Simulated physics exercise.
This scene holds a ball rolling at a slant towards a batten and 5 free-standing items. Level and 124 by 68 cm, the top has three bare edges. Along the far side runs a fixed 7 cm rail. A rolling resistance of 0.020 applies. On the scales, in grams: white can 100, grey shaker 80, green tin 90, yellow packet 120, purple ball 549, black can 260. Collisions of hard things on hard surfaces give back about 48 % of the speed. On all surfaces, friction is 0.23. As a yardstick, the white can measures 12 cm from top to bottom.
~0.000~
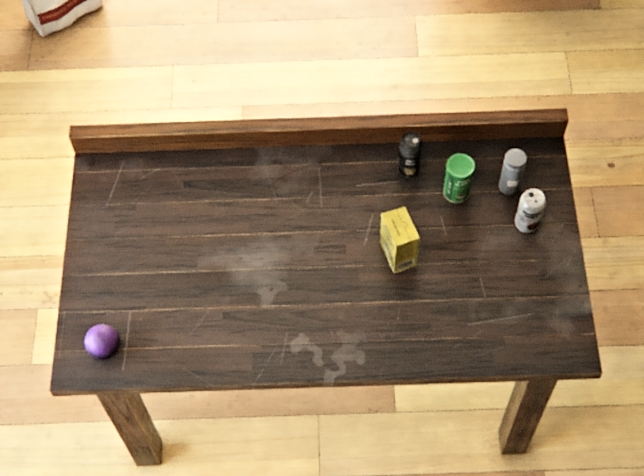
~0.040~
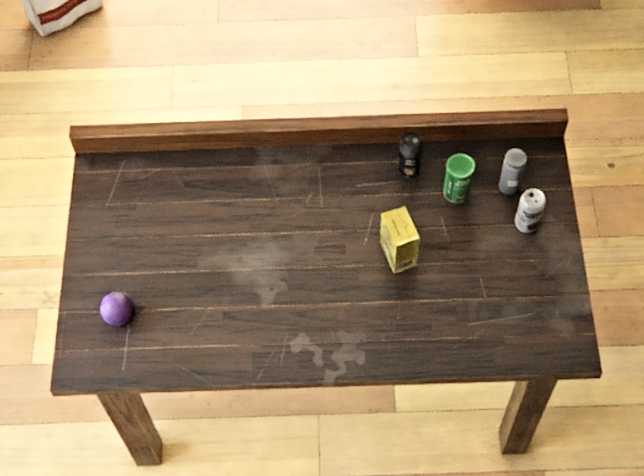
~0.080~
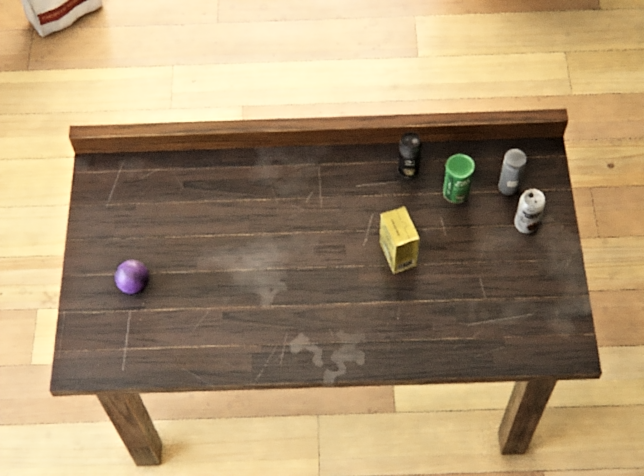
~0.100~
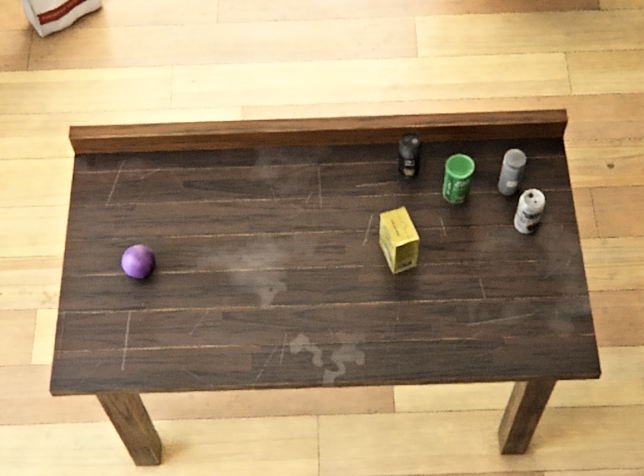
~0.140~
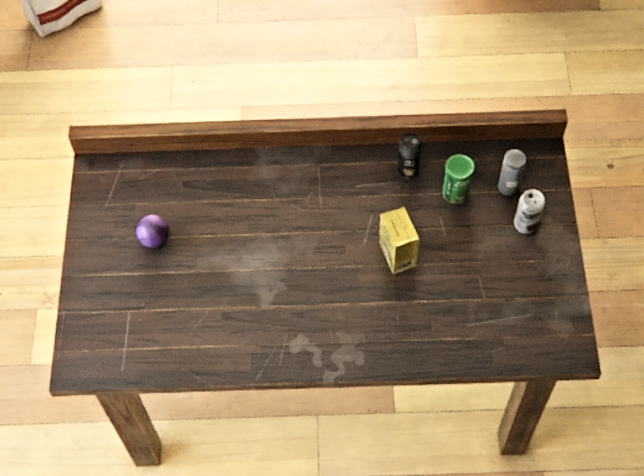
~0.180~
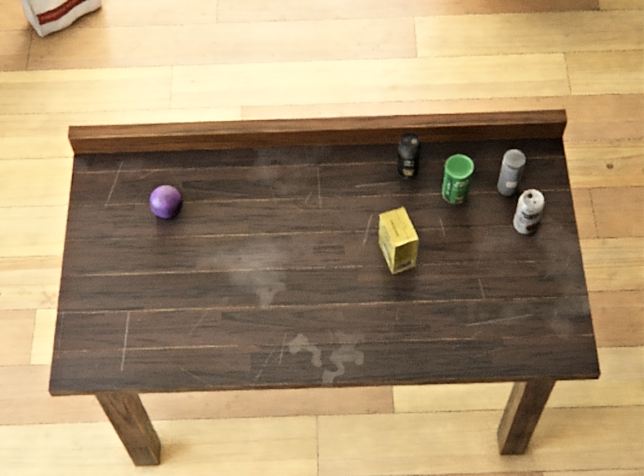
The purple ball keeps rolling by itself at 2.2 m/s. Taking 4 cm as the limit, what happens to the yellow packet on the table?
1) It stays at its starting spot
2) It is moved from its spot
The answer is 1.
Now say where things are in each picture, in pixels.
In the first frame, purple ball (102, 342); yellow packet (399, 240).
In the second frame, purple ball (118, 309); green tin (459, 179).
In the third frame, purple ball (132, 277); white can (530, 212).
In the fourth frame, purple ball (139, 262); green tin (458, 180).
In the fifth frame, purple ball (153, 231); white can (529, 213).
In the sixth frame, purple ball (166, 202); yellow packet (398, 241).
By 0.48 s, purple ball near (238, 214).
By 0.98 s, purple ball near (347, 288).
By 1.58 s, purple ball near (473, 373).
By 1.98 s, things are still on the move.
When it is over (2.2 s), all 5 within 4 cm of the start. End places, in pixels of the last picture, yellow packet near (398, 241).
